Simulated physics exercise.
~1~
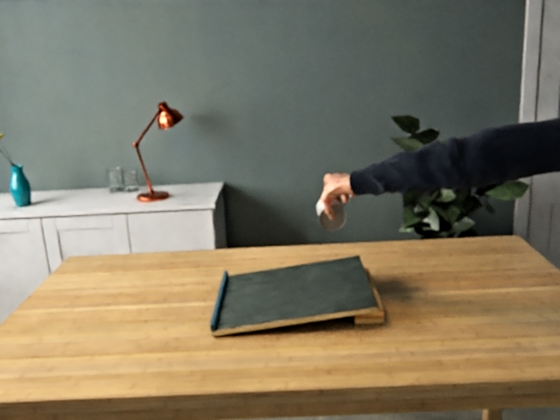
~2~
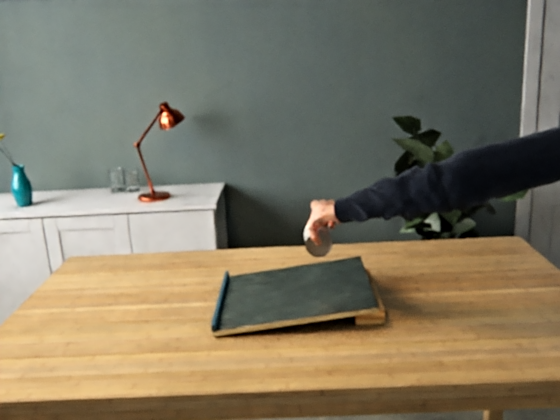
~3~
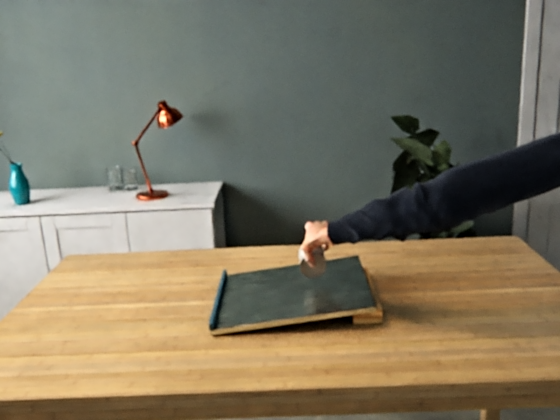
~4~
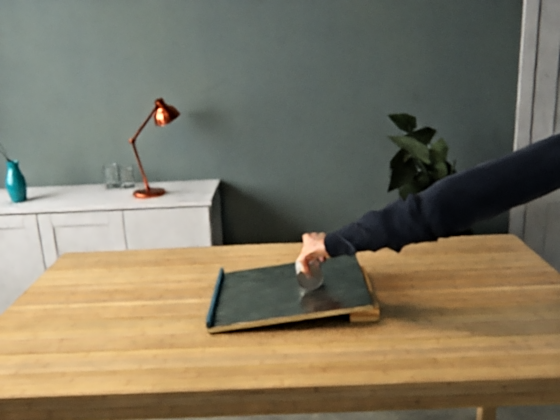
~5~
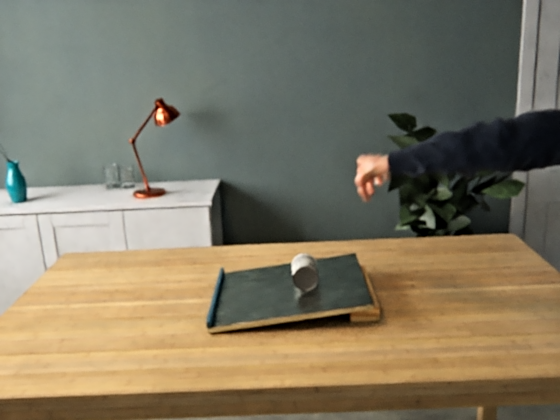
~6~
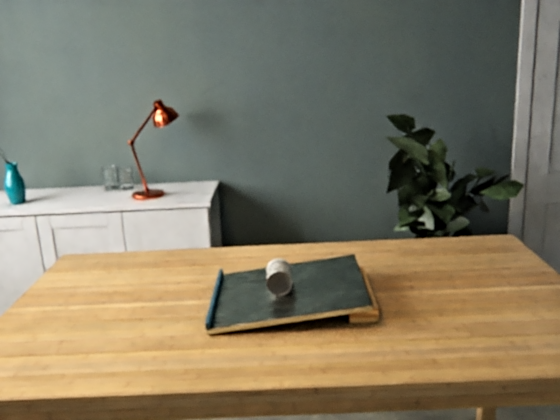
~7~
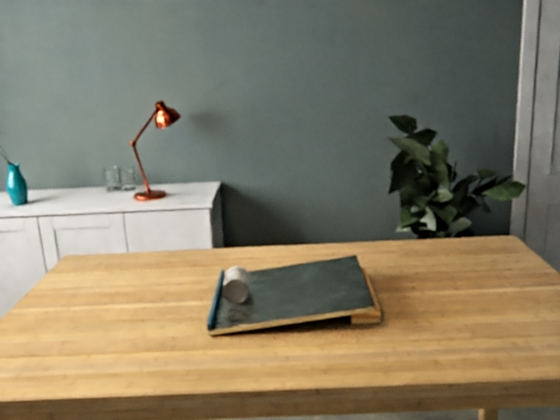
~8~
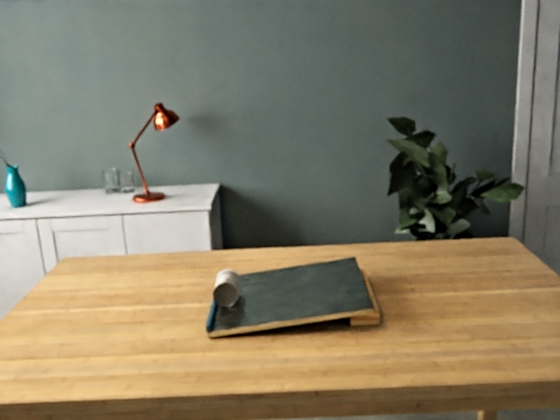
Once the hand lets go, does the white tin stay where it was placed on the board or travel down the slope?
It travels down the slope, moving left until it is at the lower end of the board.
